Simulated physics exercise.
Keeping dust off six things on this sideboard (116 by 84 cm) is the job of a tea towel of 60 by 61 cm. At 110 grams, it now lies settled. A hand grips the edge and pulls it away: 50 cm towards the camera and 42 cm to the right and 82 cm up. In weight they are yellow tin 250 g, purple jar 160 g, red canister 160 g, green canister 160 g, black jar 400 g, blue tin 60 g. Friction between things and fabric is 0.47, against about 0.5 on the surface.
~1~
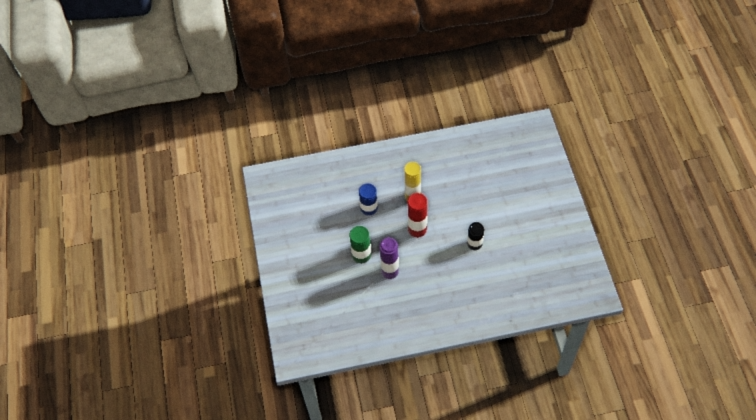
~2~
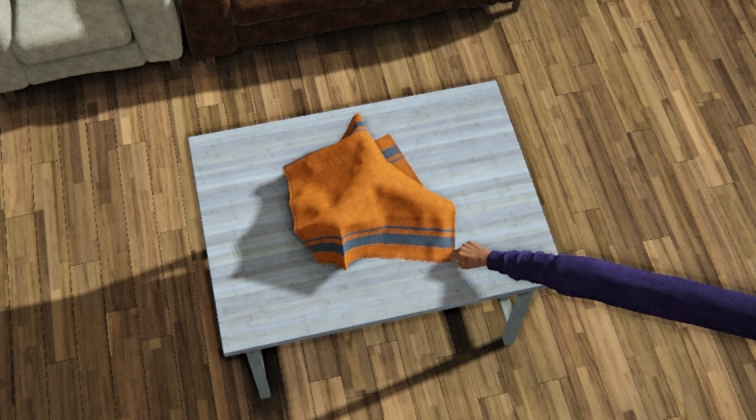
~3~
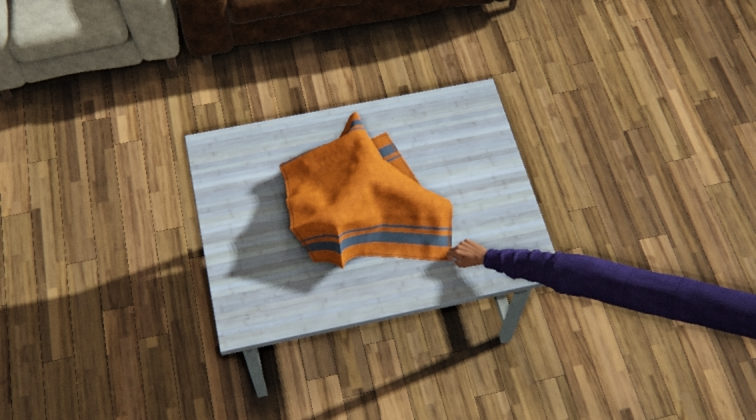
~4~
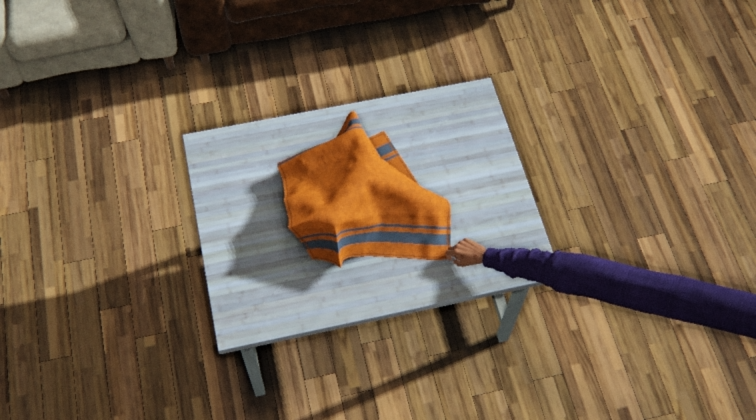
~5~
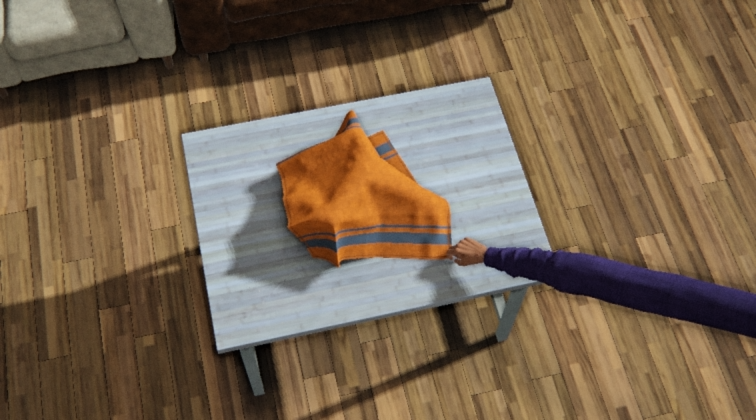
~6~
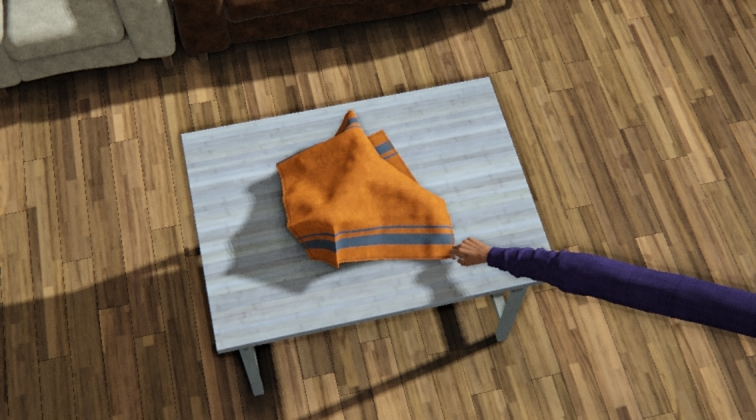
An orange tea towel with grey stripes comes to cover six small colourful containers that stand uncovered on a pale table at first. A purple-sleeved arm then reaches in from the right, its hand at the cloth's lower right corner, and both stay almost still, shifting only very slightly.
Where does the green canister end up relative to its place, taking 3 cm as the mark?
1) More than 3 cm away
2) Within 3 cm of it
Answer: 2.
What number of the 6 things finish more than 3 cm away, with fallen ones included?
My count is 0.
Next, middle of the tea towel at (394, 192); nothing else has moved.
Then, middle of the tea towel at (490, 235); red canister 2 cm off its start, yellow tin 1 cm off its start, purple jar 1 cm off its start.
After that, middle of the tea towel at (594, 302); yellow tin 1 cm off its start at (356, 135), red canister 1 cm off its start at (361, 167), purple jar 1 cm off its start at (330, 214).
Later, middle of the tea towel at (642, 297); yellow tin 1 cm off its start, red canister 1 cm off its start, purple jar 1 cm off its start.
At the end, middle of the tea towel at (630, 297); green canister 0 cm off its start at (300, 202), yellow tin 1 cm off its start at (356, 135), red canister 1 cm off its start at (361, 167), purple jar 1 cm off its start at (330, 214).
